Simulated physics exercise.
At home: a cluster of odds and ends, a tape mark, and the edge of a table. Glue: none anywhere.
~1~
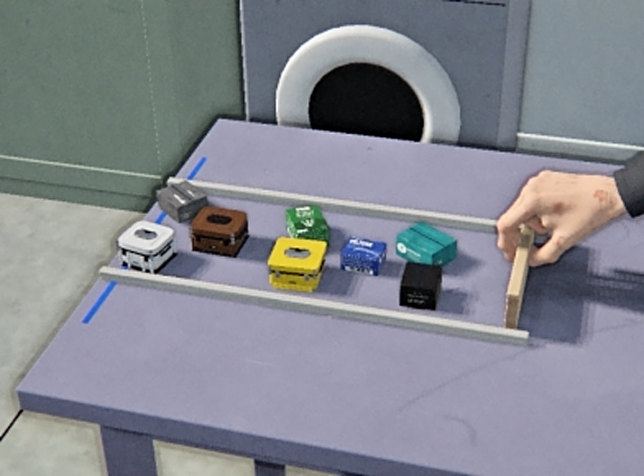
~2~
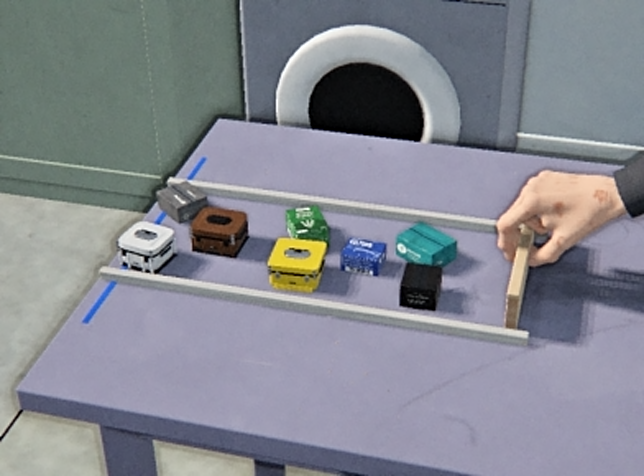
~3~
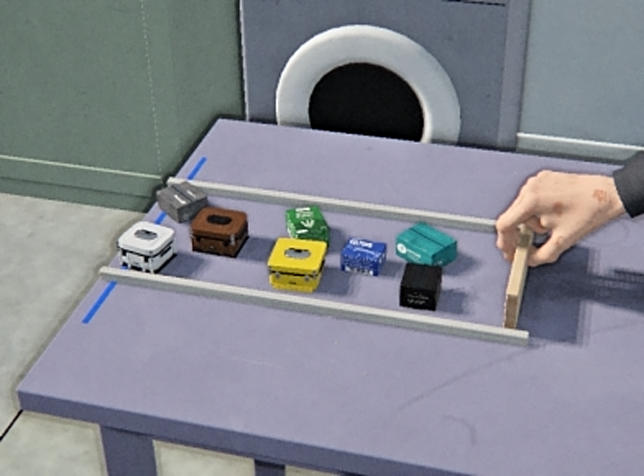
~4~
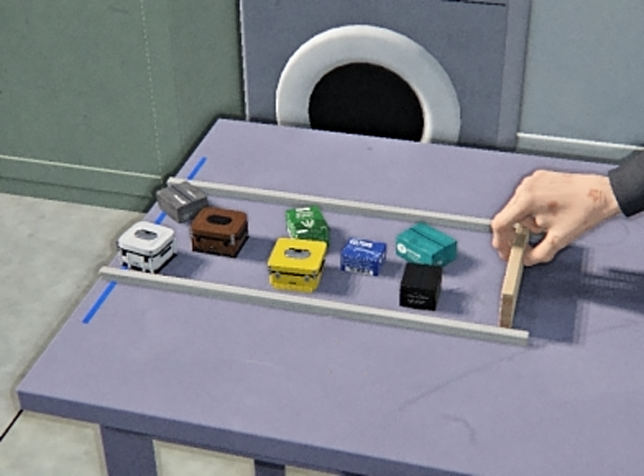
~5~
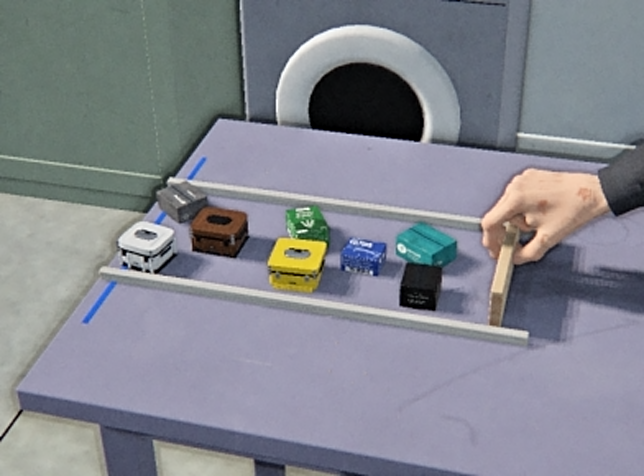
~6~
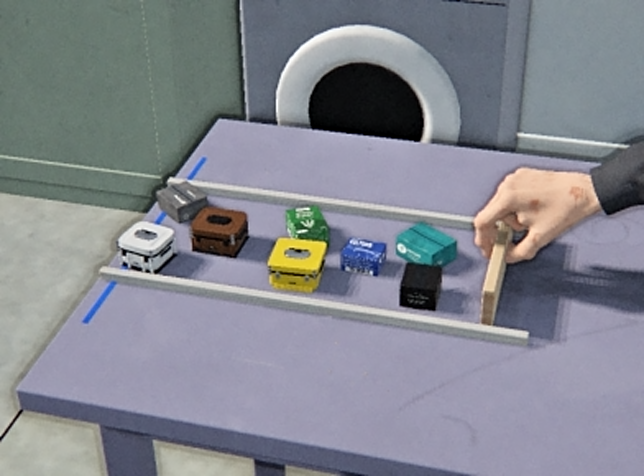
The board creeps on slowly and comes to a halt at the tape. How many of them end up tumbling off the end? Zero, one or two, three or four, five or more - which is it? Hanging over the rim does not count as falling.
Fallen: At least five.
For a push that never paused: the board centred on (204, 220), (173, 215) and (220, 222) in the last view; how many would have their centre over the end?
First 3, then 5, then 2.
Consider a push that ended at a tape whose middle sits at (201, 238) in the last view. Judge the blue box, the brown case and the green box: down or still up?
Blue box remains, brown case drops, green box remains.
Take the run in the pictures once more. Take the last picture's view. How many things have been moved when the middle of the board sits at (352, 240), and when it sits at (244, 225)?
At the first place 5, at the second 8.
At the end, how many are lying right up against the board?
The number is 2.
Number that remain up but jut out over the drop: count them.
Count: 2.
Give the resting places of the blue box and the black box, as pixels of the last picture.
One is at about (130, 226), the other at about (115, 246).
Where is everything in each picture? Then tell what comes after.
Grey box (183, 202); white case (148, 247); brown case (220, 231); board (522, 264); tape (151, 231), in the first frame.
White case (148, 248); board (522, 264), in the second frame.
Brown case (220, 232); blue box (364, 257), in the third frame.
Grey box (183, 202); green box (308, 229), in the fourth frame.
White case (148, 248); turquoise box (426, 248), in the fifth frame.
Grey box (183, 202); white case (148, 248); brown case (220, 232); board (500, 261); tape (151, 231), in the sixth frame.
Early on, none off yet; grey box at rest near (183, 202); white case at rest near (148, 248); brown case at rest near (220, 232).
Finally, the number that fall off is five or more; lost, turquoise box, yellow case, green box, brown case, white case and grey box.
